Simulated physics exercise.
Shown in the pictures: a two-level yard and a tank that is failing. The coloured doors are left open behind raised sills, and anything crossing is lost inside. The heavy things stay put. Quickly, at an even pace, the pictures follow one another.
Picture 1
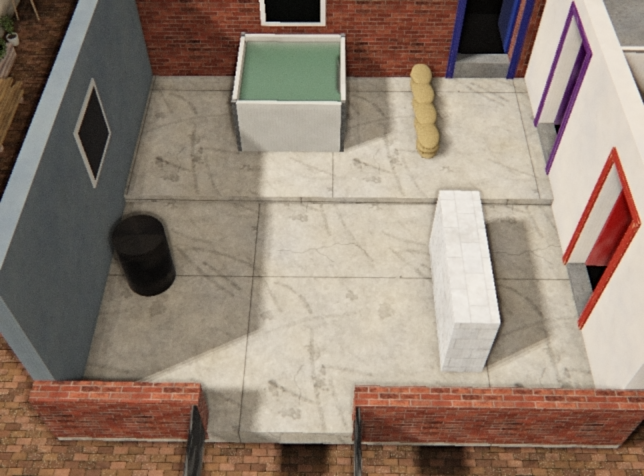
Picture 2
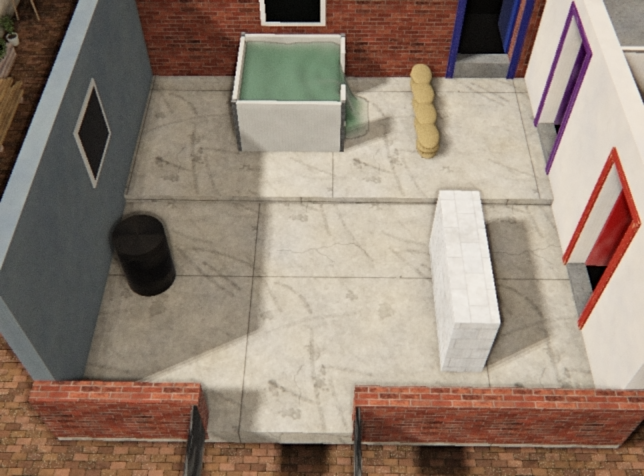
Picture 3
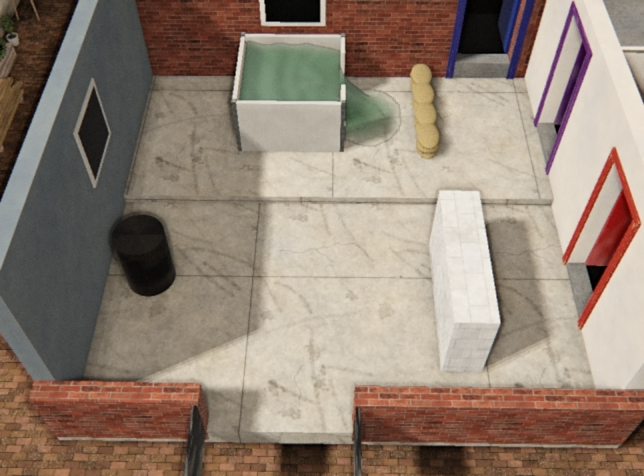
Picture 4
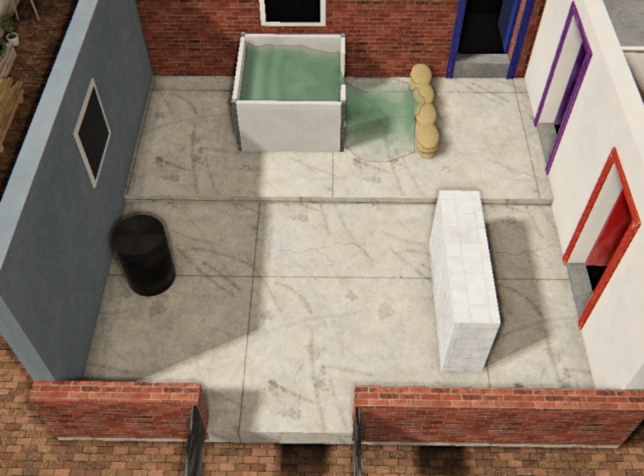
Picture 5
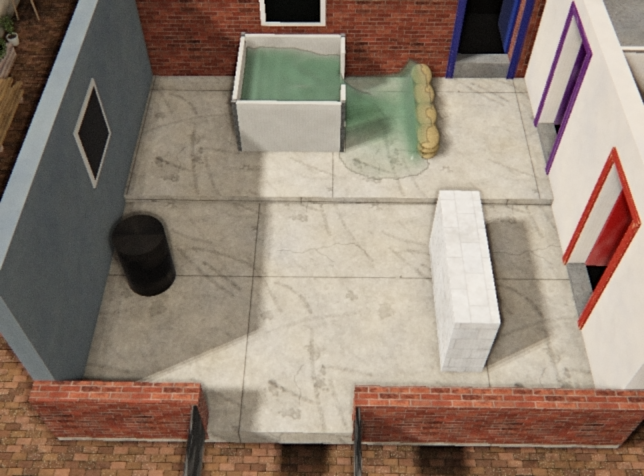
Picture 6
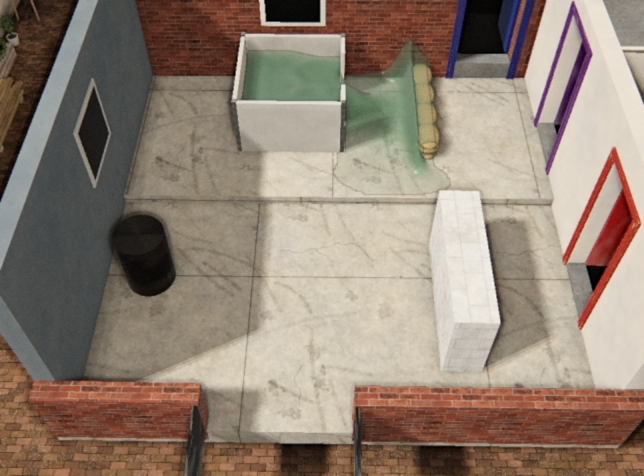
Green water pours from the right side of an open white tank at the back of a walled, two-level concrete yard, seen from a fixed, high viewpoint. A blue-grey wall and black barrel stand left, with tan rounded sacks, a white block and open purple and red doors right. The water, still at first, spreads rightward, strikes the sacks, splashes upward and fans forward across the upper level.
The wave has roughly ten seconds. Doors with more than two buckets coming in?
Red door: Two buckets or fewer. Purple door: Two buckets or fewer. Blue door: Two buckets or fewer.
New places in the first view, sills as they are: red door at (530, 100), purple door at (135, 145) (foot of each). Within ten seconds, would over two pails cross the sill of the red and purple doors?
Door red breaks the limit, while door purple keeps within limits.
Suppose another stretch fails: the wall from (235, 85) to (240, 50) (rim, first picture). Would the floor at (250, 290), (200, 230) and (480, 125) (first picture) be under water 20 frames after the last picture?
Point by point: Soaked; soaked; unwetted.
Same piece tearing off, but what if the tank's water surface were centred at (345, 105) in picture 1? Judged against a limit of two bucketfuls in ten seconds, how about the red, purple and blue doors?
Red: Exceeds it; purple: Exceeds it; blue: Falls short.
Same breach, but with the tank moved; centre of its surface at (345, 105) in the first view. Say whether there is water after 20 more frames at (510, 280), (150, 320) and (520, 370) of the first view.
Spot by spot, in the order asked: Swamped, untouched, swamped.
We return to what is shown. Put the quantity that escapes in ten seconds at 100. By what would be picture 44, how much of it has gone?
My reading is about 50 per cent.
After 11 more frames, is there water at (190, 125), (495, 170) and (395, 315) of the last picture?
First spot not wet, second inundated, third inundated.
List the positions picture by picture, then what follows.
Still water in the open tank at (291, 72), in the first picture.
The front is at (358, 134), out from the gap at (340, 99), in the second picture.
Water pours out at (340, 101) and has run to (395, 106), in the third picture.
Water pours out at (340, 103) and has run to (413, 148), in the fourth picture.
Water pours out at (340, 102) and has run to (423, 166), in the fifth picture.
The front is at a hidden place, out from the gap at (340, 102), in the sixth picture.
A moment on, water covers 25 % of the floor; the red door not reached, the purple door not reached, the blue door wet at the sill, nothing in.
Next, water covers 50 % of the floor; the red door wet at the sill, nothing in, the purple door wet at the sill, nothing in, the blue door wet at the sill, nothing in.
Then, water covers 65 % of the floor; the red door under two buckets in, the purple door wet at the sill, nothing in, the blue door wet at the sill, nothing in.
Later, water covers 80 % of the floor; the red door under two buckets in, the purple door wet at the sill, nothing in, the blue door wet at the sill, nothing in.
In the end, water covers 75 % of the floor; the red door under two buckets in, the purple door wet at the sill, nothing in, the blue door wet at the sill, nothing in.
